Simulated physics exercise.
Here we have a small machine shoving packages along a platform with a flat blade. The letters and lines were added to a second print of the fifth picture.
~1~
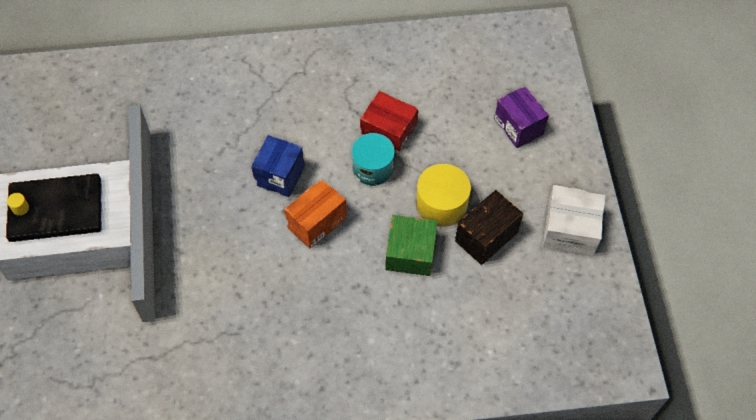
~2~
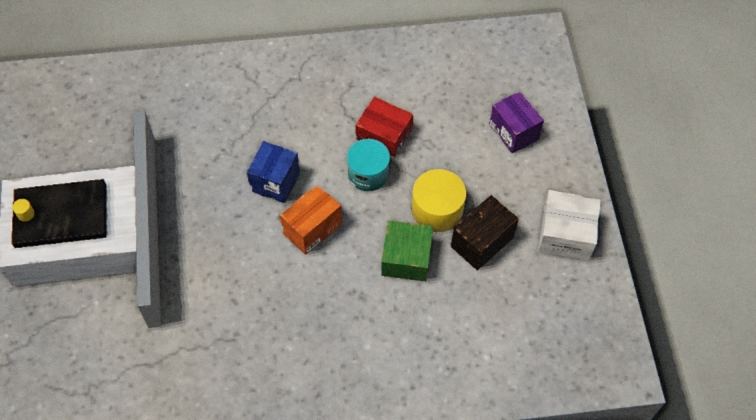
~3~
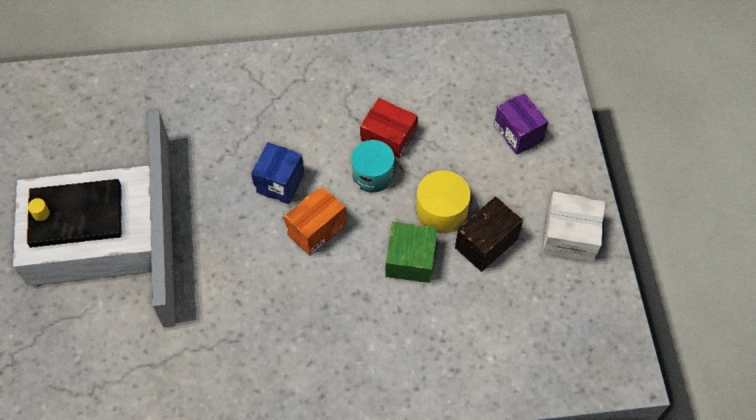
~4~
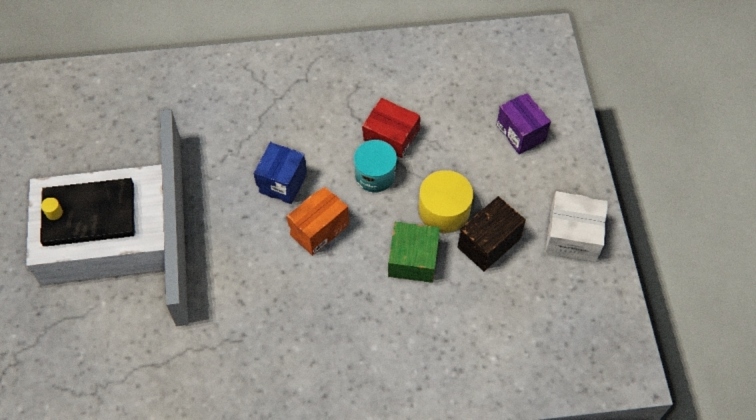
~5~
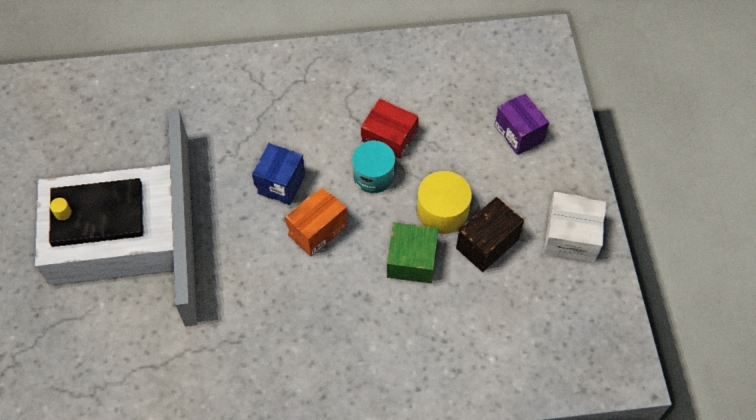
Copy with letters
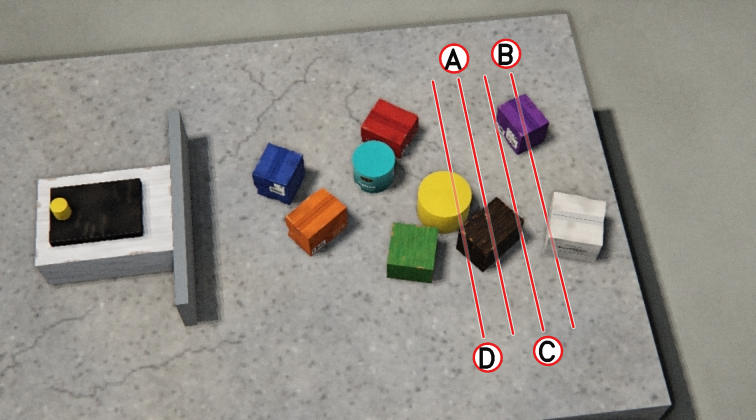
A small white machine with a black top, a yellow knob and a flat grey blade sits at the left of a speckled grey platform, seen from above at an angle. Across from it lie blue, orange, red, green, black, purple and white boxes around turquoise and yellow round containers. The machine creeps rightward without touching them, while the view shifts slightly.
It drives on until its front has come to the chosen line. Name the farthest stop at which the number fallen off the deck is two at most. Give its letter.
No third one falls up to B.
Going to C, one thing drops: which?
The white parcel.
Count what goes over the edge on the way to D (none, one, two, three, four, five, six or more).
The count is none.
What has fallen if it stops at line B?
It is the white parcel.
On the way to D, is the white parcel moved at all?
By then, yes.
On the marked copy, A at (484, 197); B at (540, 192); C at (512, 195); D at (456, 200).
Following B. Soon after the start, robot (237, 197); blue parcel (332, 163); orange box (350, 216).
Later, robot (369, 184); white parcel (586, 227); black crate (528, 229).
In the end, robot (471, 173); white parcel over the edge; black crate (626, 221); one fallen.
As for the rest, A is within the limit but short; C is within the limit but short; D is within the limit but short.
